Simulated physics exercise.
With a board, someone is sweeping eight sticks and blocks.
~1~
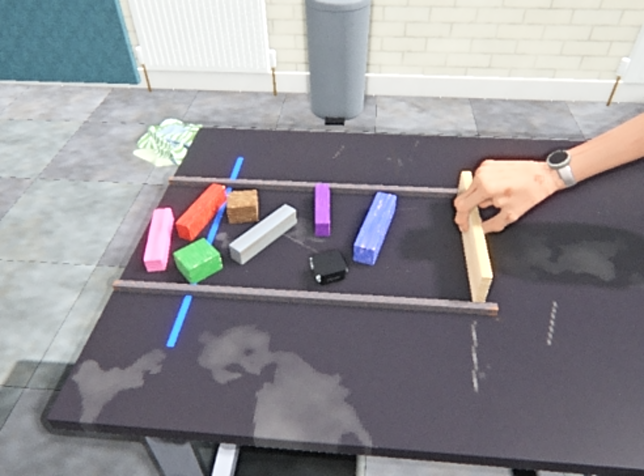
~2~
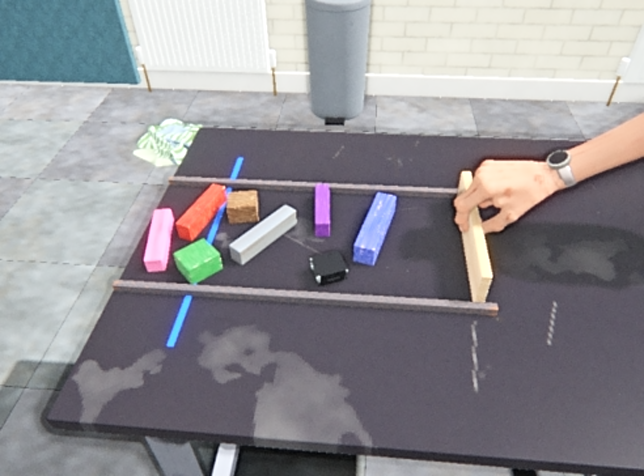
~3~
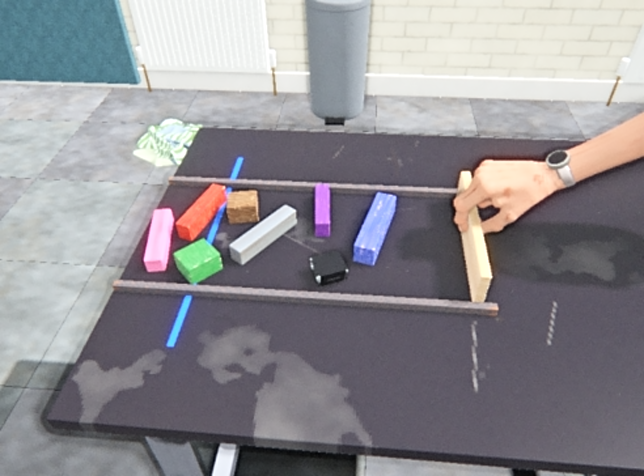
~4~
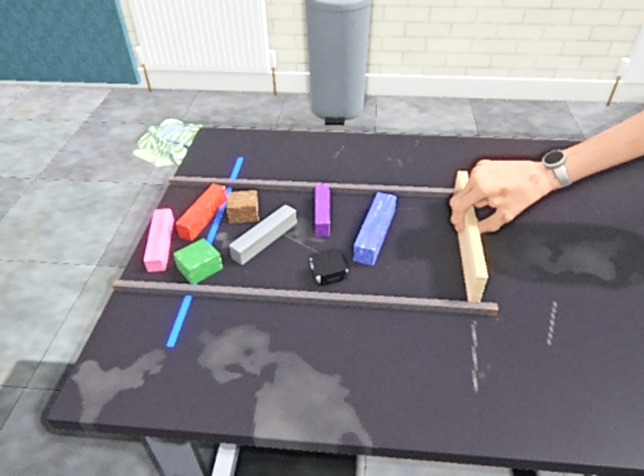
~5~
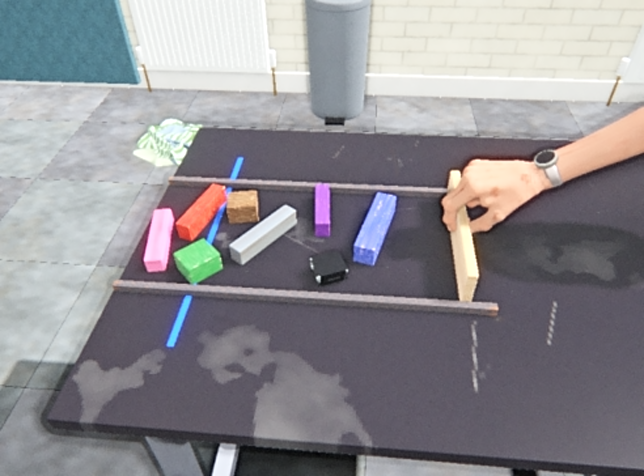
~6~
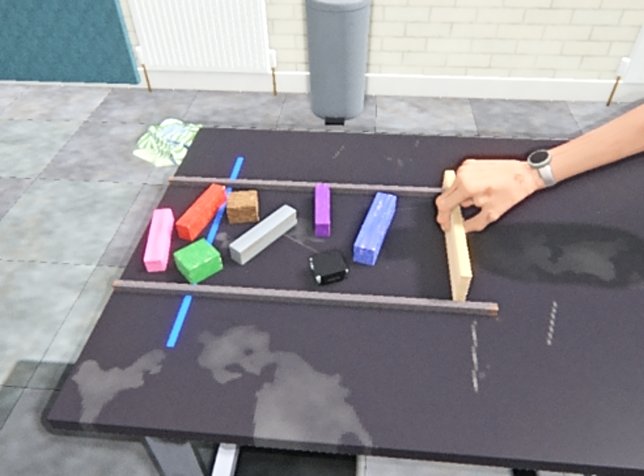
A hand wearing a watch holding a wooden board upright between two rails, then sliding it slightly left towards scattered coloured blocks.
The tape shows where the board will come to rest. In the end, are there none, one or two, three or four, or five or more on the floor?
There are one or two on the floor.
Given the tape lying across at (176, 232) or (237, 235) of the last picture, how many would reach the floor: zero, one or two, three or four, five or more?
5 or more; none.
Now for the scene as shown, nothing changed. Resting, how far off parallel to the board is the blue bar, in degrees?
It measures close to 0 degrees.
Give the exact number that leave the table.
In all, 1 of them.
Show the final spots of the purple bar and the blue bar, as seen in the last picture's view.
Reading them off: First (196, 202); then (204, 219).
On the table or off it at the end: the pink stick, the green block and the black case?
Here's how it ends: The pink stick goes down, the green block holds its spot and the black case holds its spot.
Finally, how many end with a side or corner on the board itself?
So the total is 2.
A little later, none off yet; pink stick at rest near (160, 239); red bar at rest near (203, 211); green block at rest near (198, 261).
When it is over, the number that fall off is one or two; down, pink stick.
